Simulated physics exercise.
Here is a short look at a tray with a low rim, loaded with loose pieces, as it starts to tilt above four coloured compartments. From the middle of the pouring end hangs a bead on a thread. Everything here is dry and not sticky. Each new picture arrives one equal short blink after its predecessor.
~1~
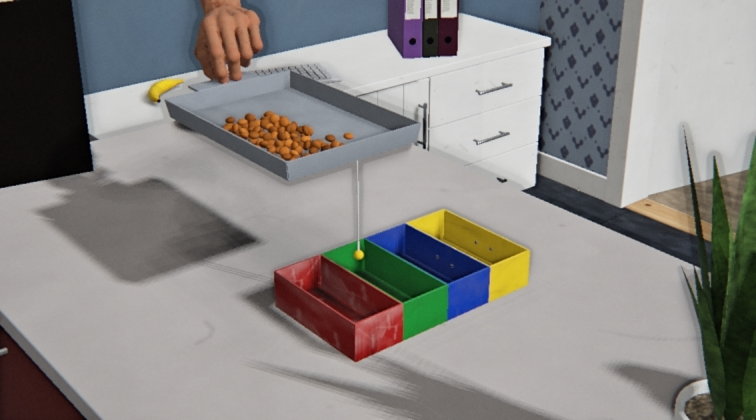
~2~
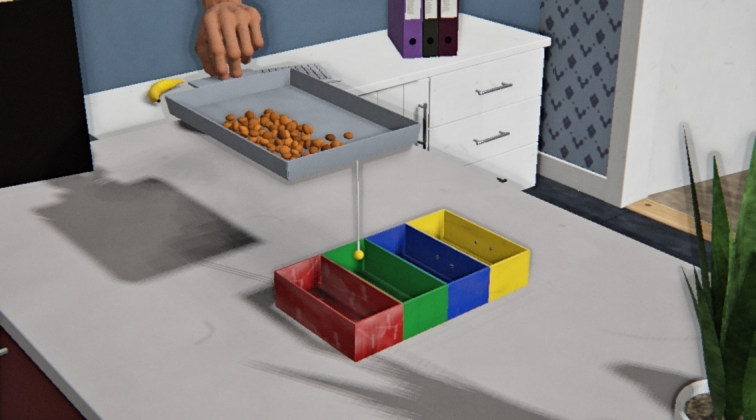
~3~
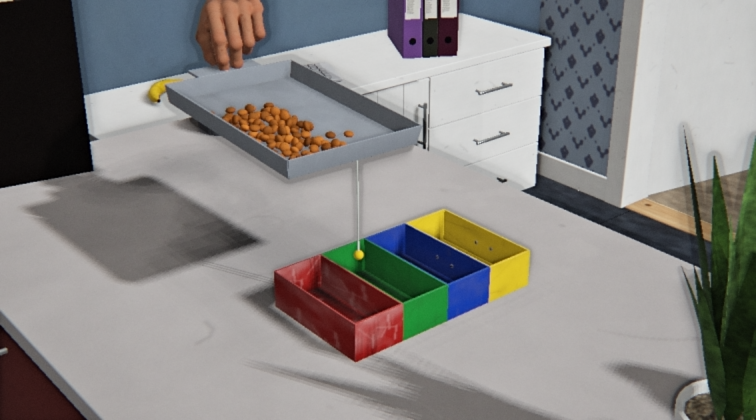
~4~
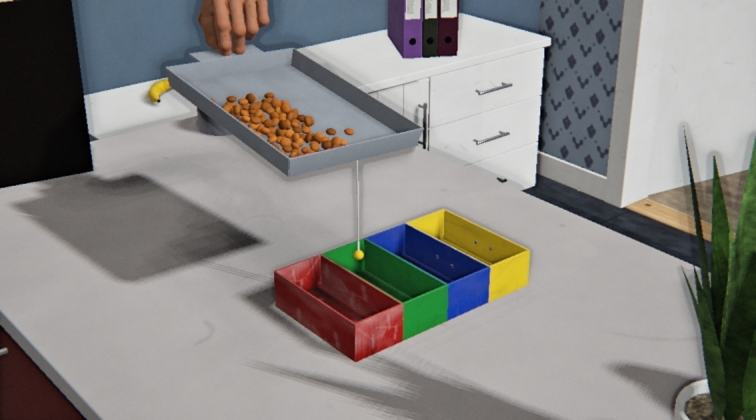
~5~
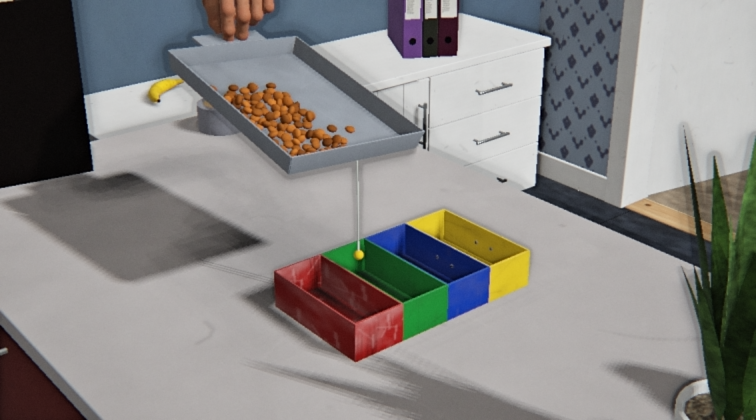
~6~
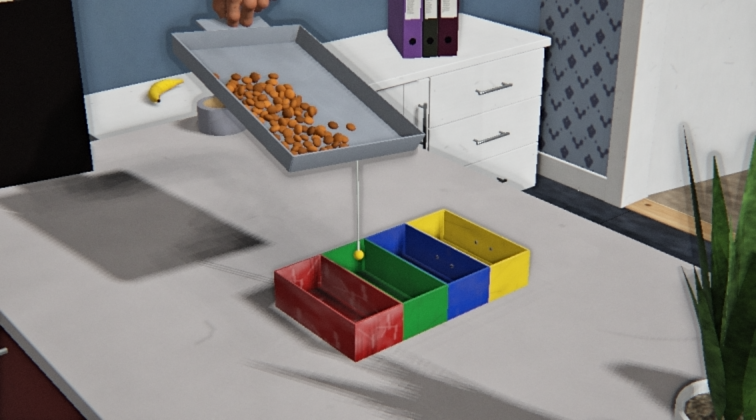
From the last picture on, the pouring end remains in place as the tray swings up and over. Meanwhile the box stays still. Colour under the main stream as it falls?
Blue, I would say.
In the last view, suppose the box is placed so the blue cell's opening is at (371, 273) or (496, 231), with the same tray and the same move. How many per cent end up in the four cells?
90 % for the first, 80 % for the second.
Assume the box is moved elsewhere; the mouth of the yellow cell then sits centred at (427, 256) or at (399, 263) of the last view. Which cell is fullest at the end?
The yellow one, then the yellow one.
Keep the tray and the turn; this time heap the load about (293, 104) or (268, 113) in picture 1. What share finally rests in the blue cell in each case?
Respectively 80 and 70 per cent.
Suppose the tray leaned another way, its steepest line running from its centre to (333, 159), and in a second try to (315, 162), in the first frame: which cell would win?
First try: The red one; second try: Red.
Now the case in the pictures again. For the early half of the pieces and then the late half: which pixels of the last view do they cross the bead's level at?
Early half (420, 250), late half (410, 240).
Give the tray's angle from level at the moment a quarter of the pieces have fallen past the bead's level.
Reading: Some 95°.
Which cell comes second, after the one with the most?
The answer is the green cell.
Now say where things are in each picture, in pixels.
The first frame shows corners of the pouring end at (288, 160) and (416, 123), level; middle of the load at (281, 137), bits of cat kibble; bead on its thread at (358, 255); red cell at (379, 329); green cell at (425, 309); blue cell at (468, 290); yellow cell at (509, 272).
The second frame shows corners of the pouring end at (288, 160) and (417, 123), level; middle of the load at (281, 135).
The third frame shows corners of the pouring end at (289, 159) and (418, 125), tipped barely, lowest at the right corner; middle of the load at (282, 131).
The fourth frame shows corners of the pouring end at (291, 157) and (419, 127), tipped a little, lowest at the right corner; middle of the load at (283, 125).
The fifth frame shows corners of the pouring end at (293, 155) and (420, 130), tipped a little, lowest at the right corner; middle of the load at (285, 120).
The sixth frame shows corners of the pouring end at (295, 154) and (421, 133), tipped clearly, lowest at the right corner; middle of the load at (287, 114); red cell at (379, 329); green cell at (425, 309); blue cell at (468, 290); yellow cell at (509, 272).
Soon, tray tipped steeply; nearly all on the tray; a stray few falling or outside the box.
A while on, tray tipped past a quarter turn; about half on the tray; about a quarter in the blue cell; a small part in the green cell; a stray few in the red cell; a stray few in the yellow cell; a small part falling or outside the box.
Towards the end, tray tipped past a quarter turn; about two thirds in the blue cell; about a third in the green cell; a stray few in the red cell; a stray few in the yellow cell; a stray few falling or outside the box.
Finally, tray tipped past a quarter turn; about two thirds in the blue cell; about a third in the green cell; a stray few in the red cell; a stray few in the yellow cell; a stray few outside the box.
